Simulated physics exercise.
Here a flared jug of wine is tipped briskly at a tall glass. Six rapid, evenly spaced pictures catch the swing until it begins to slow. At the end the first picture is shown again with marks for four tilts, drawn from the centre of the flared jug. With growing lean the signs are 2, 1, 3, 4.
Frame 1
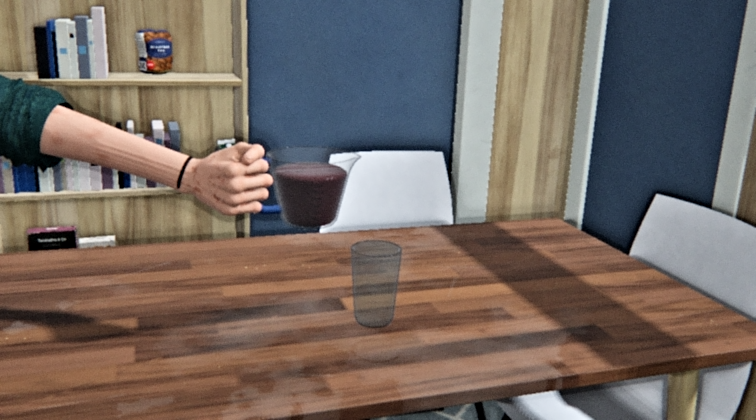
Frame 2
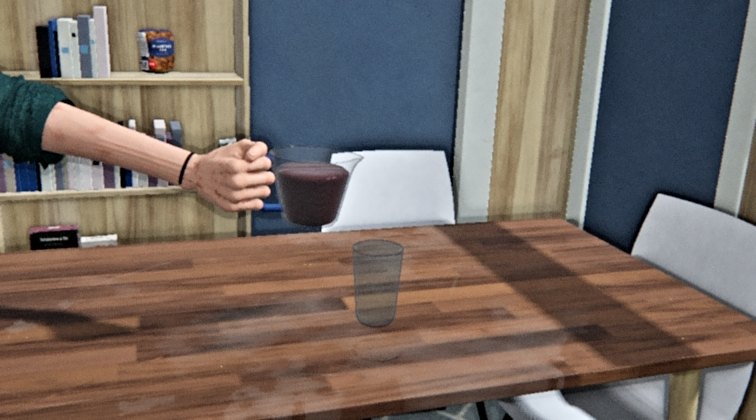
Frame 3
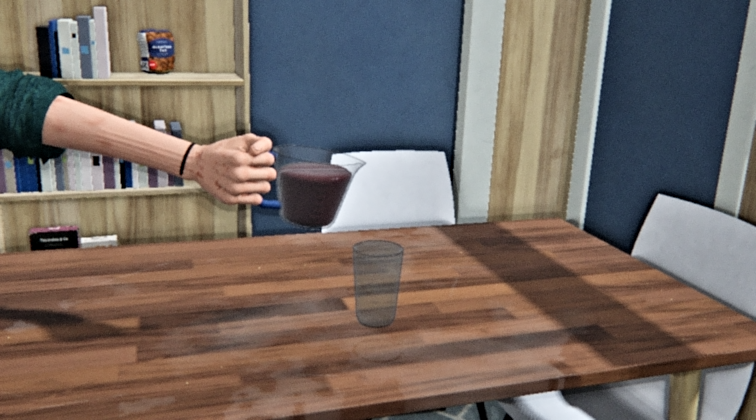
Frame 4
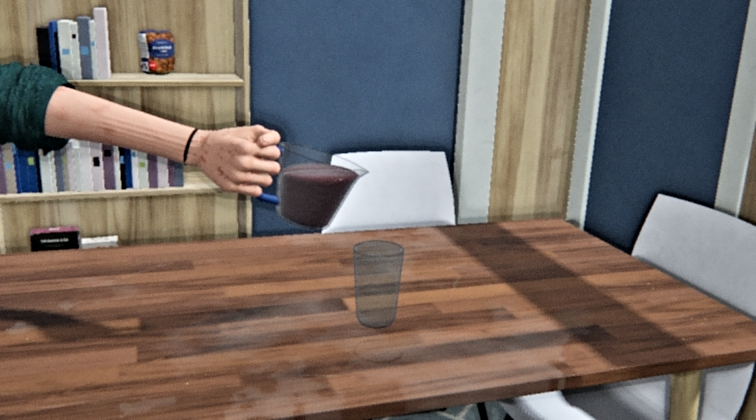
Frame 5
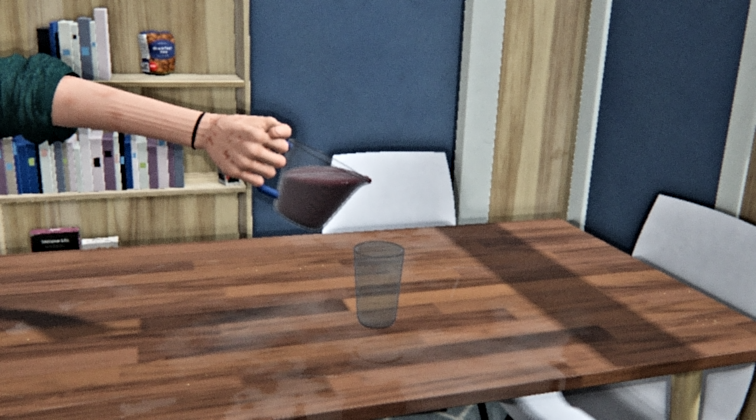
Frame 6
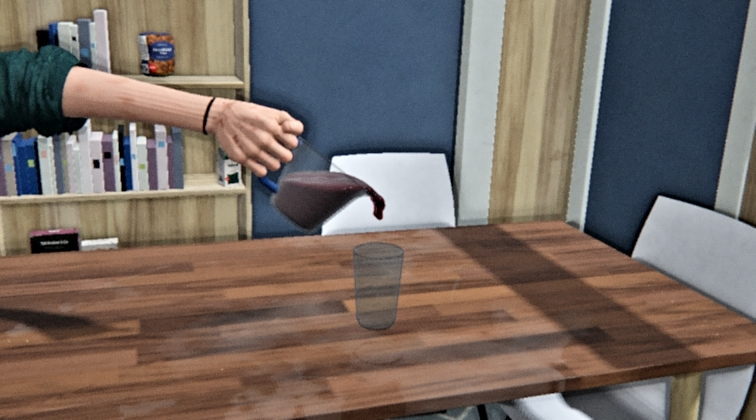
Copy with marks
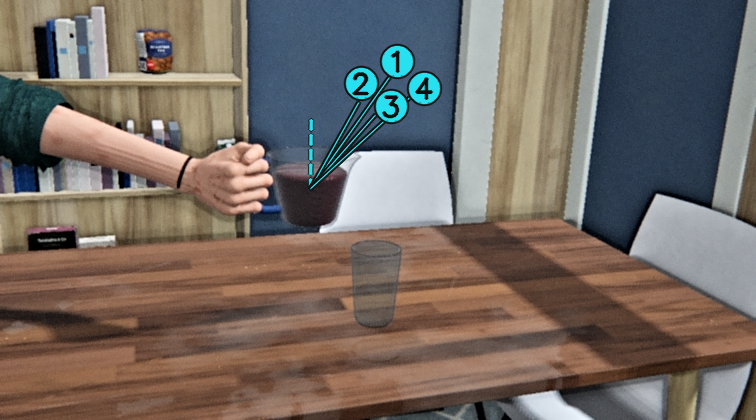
A hand reaching in from the left, with a dark green sleeve and black wristband, holds a clear jug of dark red wine above a wooden table, seen from slightly above by a still camera. A tall, empty grey glass stands below, before white chairs, a bookshelf and blue wall panels. The hand tilts the jug rightward, slowly then more steeply, until wine slips over its lip.
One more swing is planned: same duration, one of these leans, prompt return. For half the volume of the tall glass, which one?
4 is best.
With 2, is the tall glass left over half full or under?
Under.
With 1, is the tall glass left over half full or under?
Under half.
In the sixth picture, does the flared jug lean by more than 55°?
No.
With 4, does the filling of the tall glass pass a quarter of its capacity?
Yes, clearly.
On the marked copy, 1 at (389, 77); 2 at (358, 102); 3 at (375, 115); 4 at (409, 98).
For mark 1, the tall glass ends with about 24 % of what it can hold; 3 % of the wine is spilt.
For mark 2, the tall glass ends with about 15 % of what it can hold.
For mark 3, the tall glass ends with about 36 % of what it can hold; 5 % of the wine is spilt.
For mark 4, the tall glass ends with about 51 % of what it can hold; 6 % of the wine is spilt.
